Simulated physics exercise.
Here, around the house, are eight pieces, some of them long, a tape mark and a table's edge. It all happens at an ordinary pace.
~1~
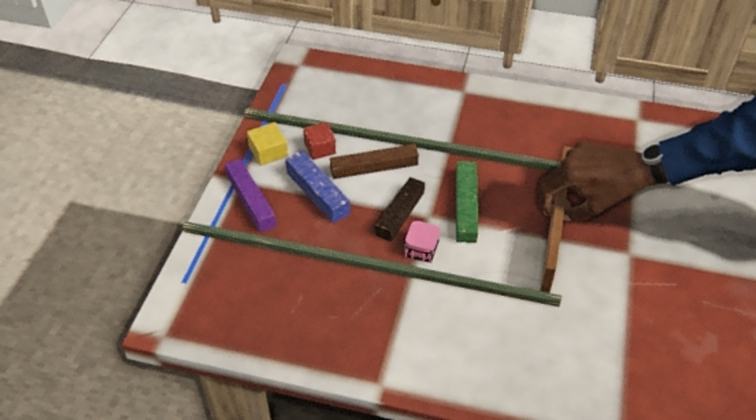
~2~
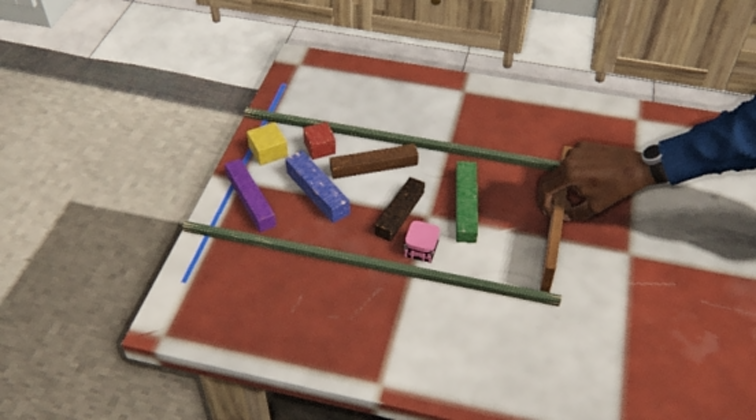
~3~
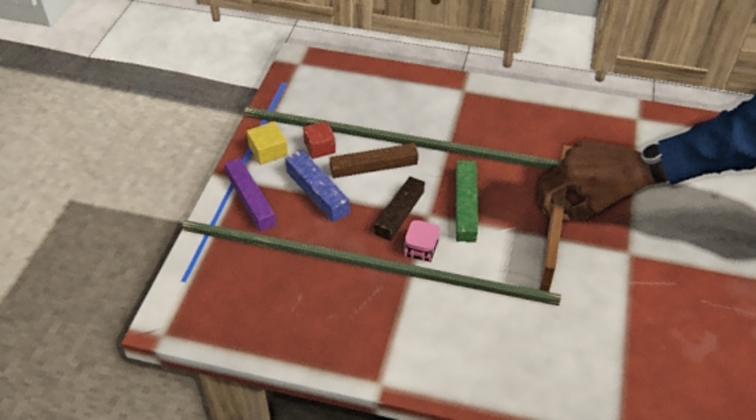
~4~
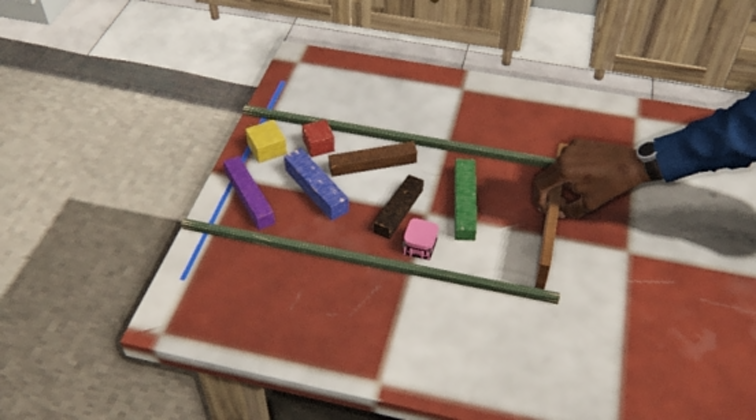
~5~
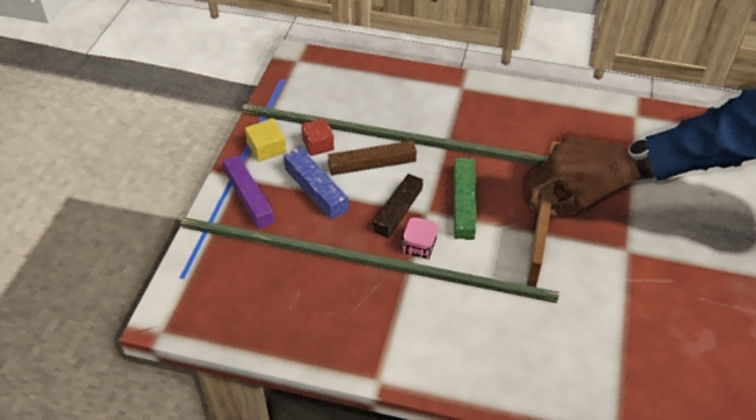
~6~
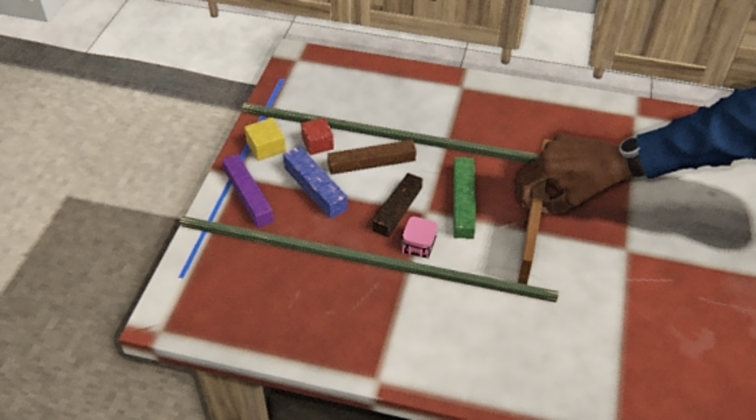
The footage shows colored blocks and bars lying between two green rods on a checkered table near a blue line, while a hand at the right holds a wooden board upright, keeps it nearly still, then slides it slightly left.
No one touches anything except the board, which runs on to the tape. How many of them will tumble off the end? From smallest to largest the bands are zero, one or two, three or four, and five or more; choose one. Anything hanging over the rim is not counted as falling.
The right band is five or more.
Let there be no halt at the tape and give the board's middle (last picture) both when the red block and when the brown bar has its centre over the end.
Red block over the end: About (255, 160). Brown bar over the end: About (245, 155).
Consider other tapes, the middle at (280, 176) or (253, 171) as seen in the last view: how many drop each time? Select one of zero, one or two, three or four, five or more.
In turn: 1 or 2; 3 or 4.
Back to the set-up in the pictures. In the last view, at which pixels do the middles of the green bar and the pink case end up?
Around (226, 163) and around (199, 206).
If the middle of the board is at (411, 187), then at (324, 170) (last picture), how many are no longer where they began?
The number moved is 4 and then 8.
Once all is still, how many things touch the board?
It's 2 of them.
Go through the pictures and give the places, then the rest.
Yellow block (268, 144); purple bar (250, 195); red block (320, 141); board (557, 217); tape (240, 173), in the first picture.
Purple bar (250, 194); pink case (422, 242), in the second picture.
Red block (320, 140); black bar (400, 208), in the third picture.
Yellow block (266, 142); board (552, 214), in the fourth picture.
Purple bar (248, 191); brown bar (372, 158), in the fifth picture.
Yellow block (265, 139); purple bar (248, 190); red block (318, 136); board (536, 210); tape (237, 168), in the sixth picture.
Soon after, none off yet; yellow block at rest near (265, 139); purple bar at rest near (248, 190); red block at rest near (318, 136).
Then, none off yet; yellow block moving near (260, 134); purple bar moved a little near (235, 191); red block moved about its own width near (298, 128).
At rest, the number that fall off is five or more; fallen, black bar, brown bar, blue bar, red block, purple bar and yellow block.
